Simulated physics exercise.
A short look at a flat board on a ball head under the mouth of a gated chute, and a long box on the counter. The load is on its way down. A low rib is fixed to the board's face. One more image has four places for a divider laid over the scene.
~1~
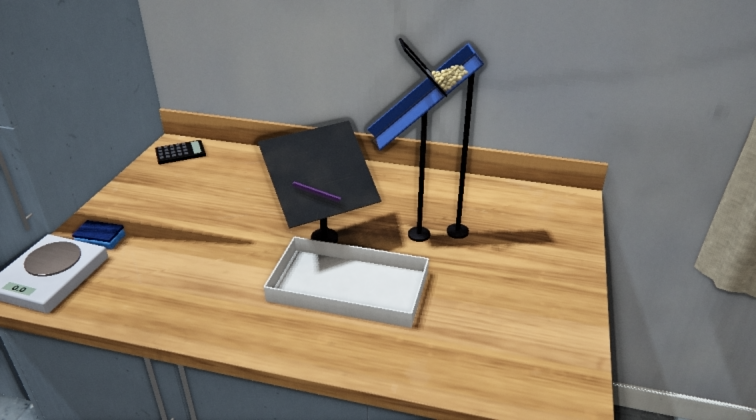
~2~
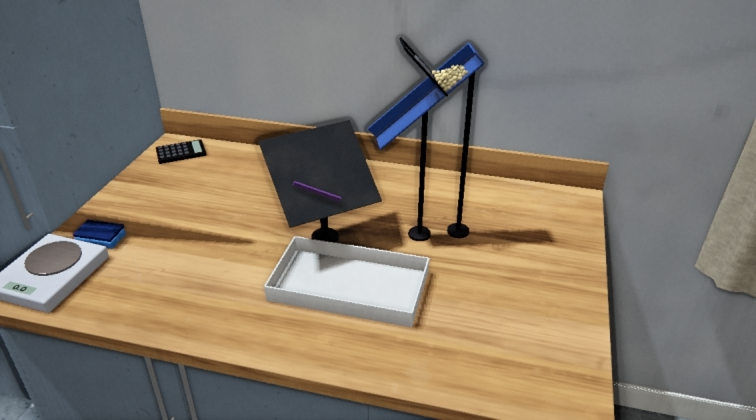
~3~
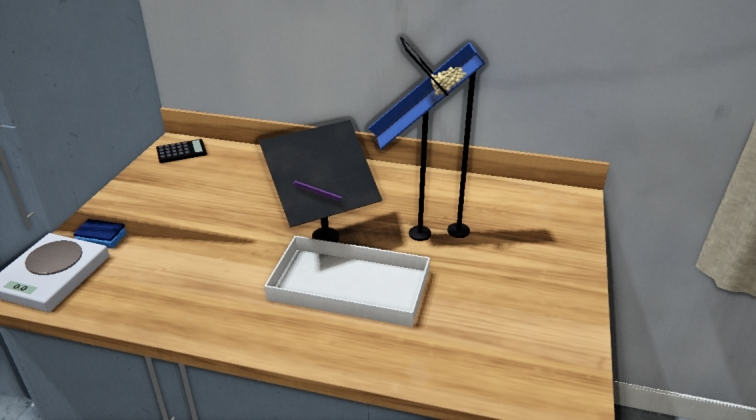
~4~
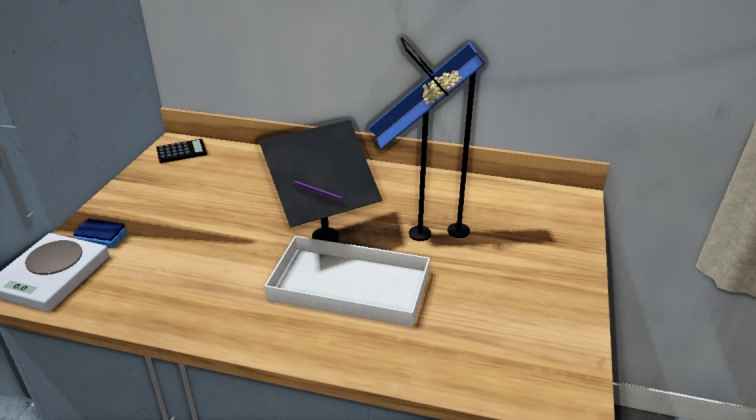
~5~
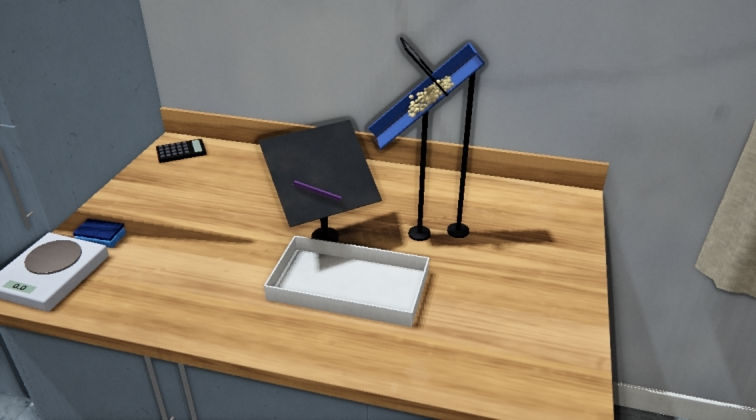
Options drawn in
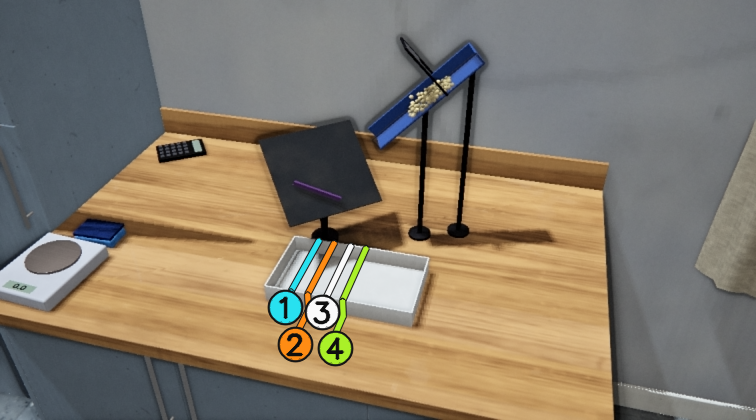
The clip opens on a wooden counter with a pile of pale beans high in a sloping blue chute, above a tilted dark board and an empty, shallow box. The beans begin to slide down to the left, then spread along the chute until their front is about halfway to its lip.
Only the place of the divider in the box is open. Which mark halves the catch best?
Use line 4.
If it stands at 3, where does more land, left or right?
The right side.
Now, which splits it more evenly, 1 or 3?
The answer is 3.
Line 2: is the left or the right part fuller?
More lands on the right.
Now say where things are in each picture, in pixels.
The first picture shows load behind the gate (447, 75), soya beans; lip of the chute (378, 144), sloping fairly steeply.
The second picture shows middle of the board (321, 171), tilted fairly steeply; middle of its low edge (338, 214); of its high edge (305, 130).
The third picture shows front corners of the box (265, 286) and (412, 312), empty; front of the load (437, 93).
The fourth picture shows middle of the load (438, 86); its front (426, 100), roughly a quarter of the way to the lip; rib from (295, 181) to (342, 198).
The fifth picture shows middle of the load (428, 97); its front (411, 115), roughly half of the way to the lip.
On the marked copy, line 1 crosses the front rim at (291, 290); line 2 crosses the front rim at (307, 293); line 3 crosses the front rim at (326, 297); line 4 crosses the front rim at (342, 300).
With 1, of what is caught, not one piece on the left of the divider, every piece on the right.
With 2, of what is caught, just a few on the left of the divider, almost all on the right.
With 3, of what is caught, about a tenth on the left of the divider, the larger part on the right.
With 4, of what is caught, roughly half on the left of the divider, roughly half on the right.
